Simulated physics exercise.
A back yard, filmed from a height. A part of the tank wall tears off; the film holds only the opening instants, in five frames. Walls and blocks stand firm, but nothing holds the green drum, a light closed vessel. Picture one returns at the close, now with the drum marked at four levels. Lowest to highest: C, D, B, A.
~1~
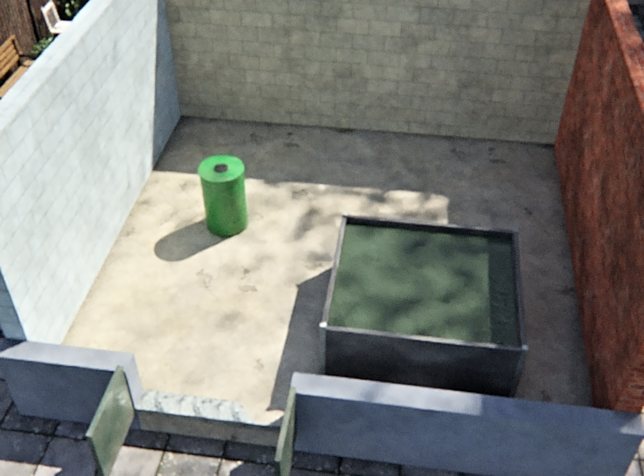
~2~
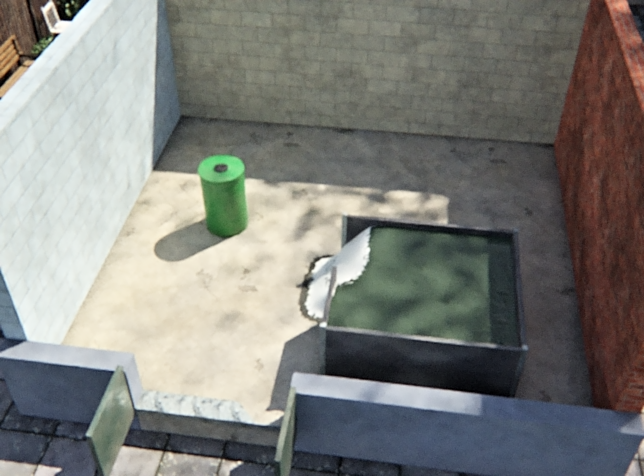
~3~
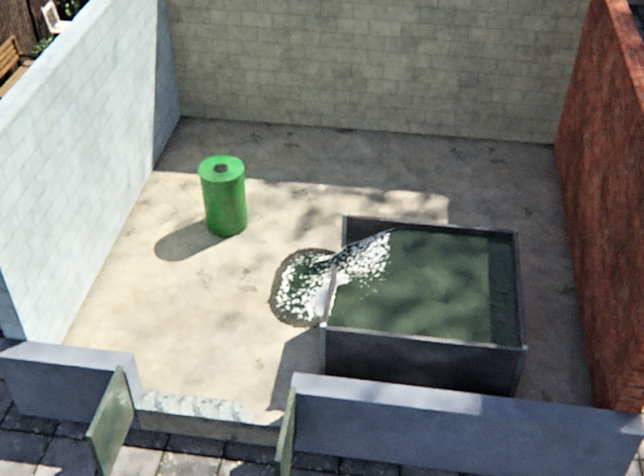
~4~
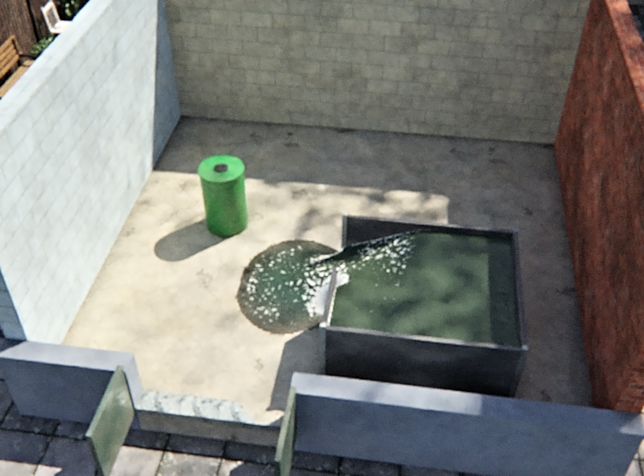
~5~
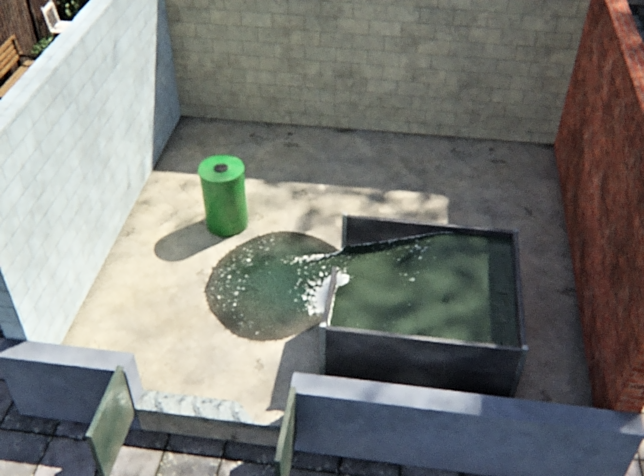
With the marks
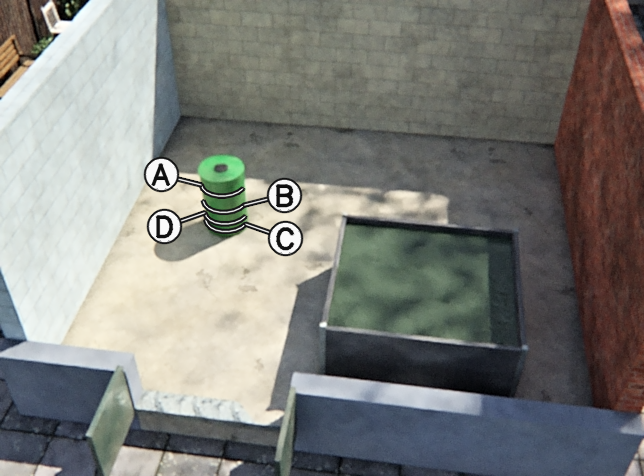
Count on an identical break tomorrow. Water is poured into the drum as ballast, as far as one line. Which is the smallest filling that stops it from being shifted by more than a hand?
It is B.
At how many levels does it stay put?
Two of them.
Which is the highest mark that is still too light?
Mark D.
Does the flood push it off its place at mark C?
Yes.
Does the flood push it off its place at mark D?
Yes, that goes wrong.
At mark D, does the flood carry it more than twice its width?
No, less.
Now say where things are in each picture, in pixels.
In the first picture, lid of the green drum at (222, 168); tank full, its middle at (425, 281); open gate at (213, 366).
In the second picture, 1 % of the ground under water, its edge towards the drum at (320, 264).
In the third picture, 3 % of the ground under water, its edge towards the drum at (301, 254).
In the fourth picture, 5 % of the ground under water, its edge towards the drum at (263, 257).
In the fifth picture, lid of the green drum at (222, 168); 8 % of the ground under water, its edge towards the drum at (258, 239).
In white, A at (218, 195); B at (220, 212); C at (222, 231); D at (221, 223); from the bottom up C, D, B, A.
With A, it does not move.
With B, it does not move.
With C, it is pushed about 4 times its own width away.
With D, it is pushed about its own width away.
